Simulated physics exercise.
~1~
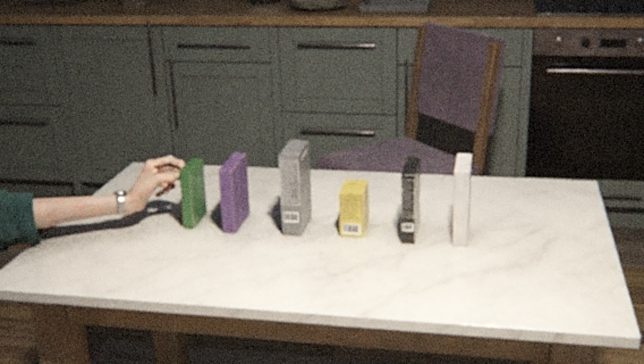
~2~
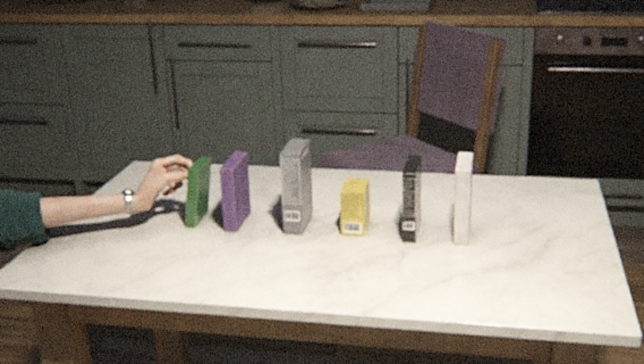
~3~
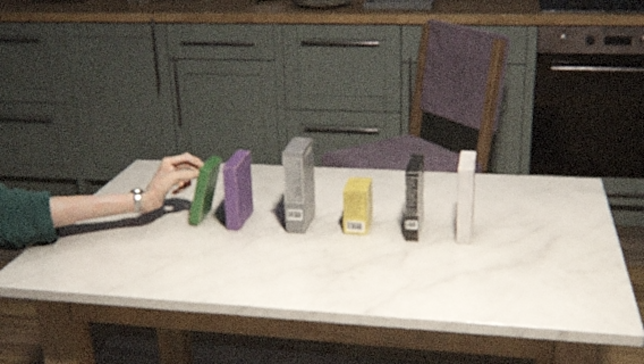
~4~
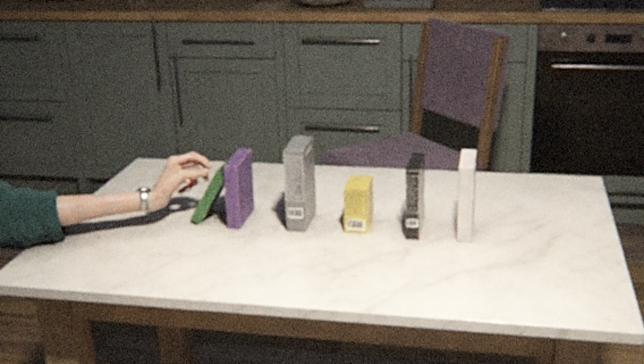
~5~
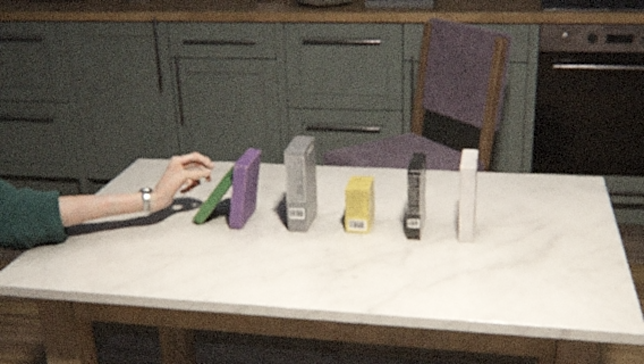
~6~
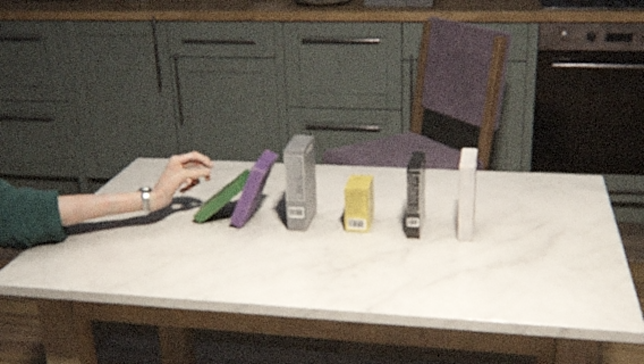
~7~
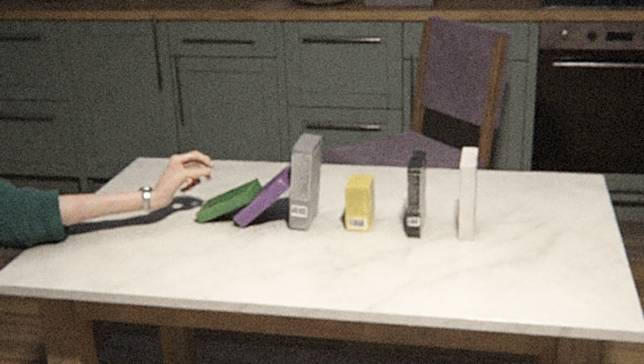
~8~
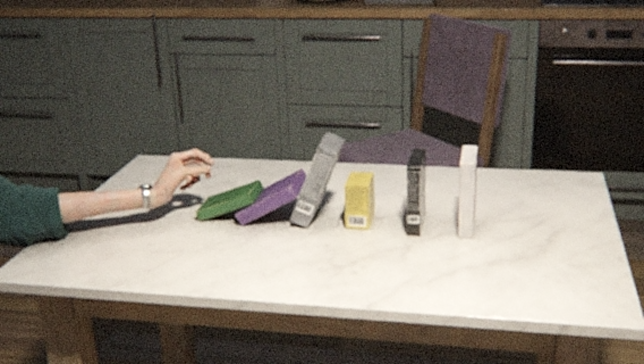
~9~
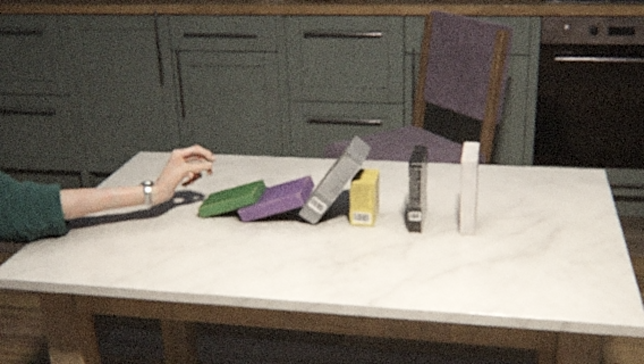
At first, six upright boxes stand in a row on a pale table, and a hand at the left touches the green one at the end. The fingers tip the green box to the right until it leans against its purple neighbour, and the hand stays behind. The purple box then tilts as the green one sinks down beneath it. Next, the purple box drops against the tall grey one, which starts to lean right. Finally, the grey box slants steeply over at the small yellow box, while the black and white boxes still stand.
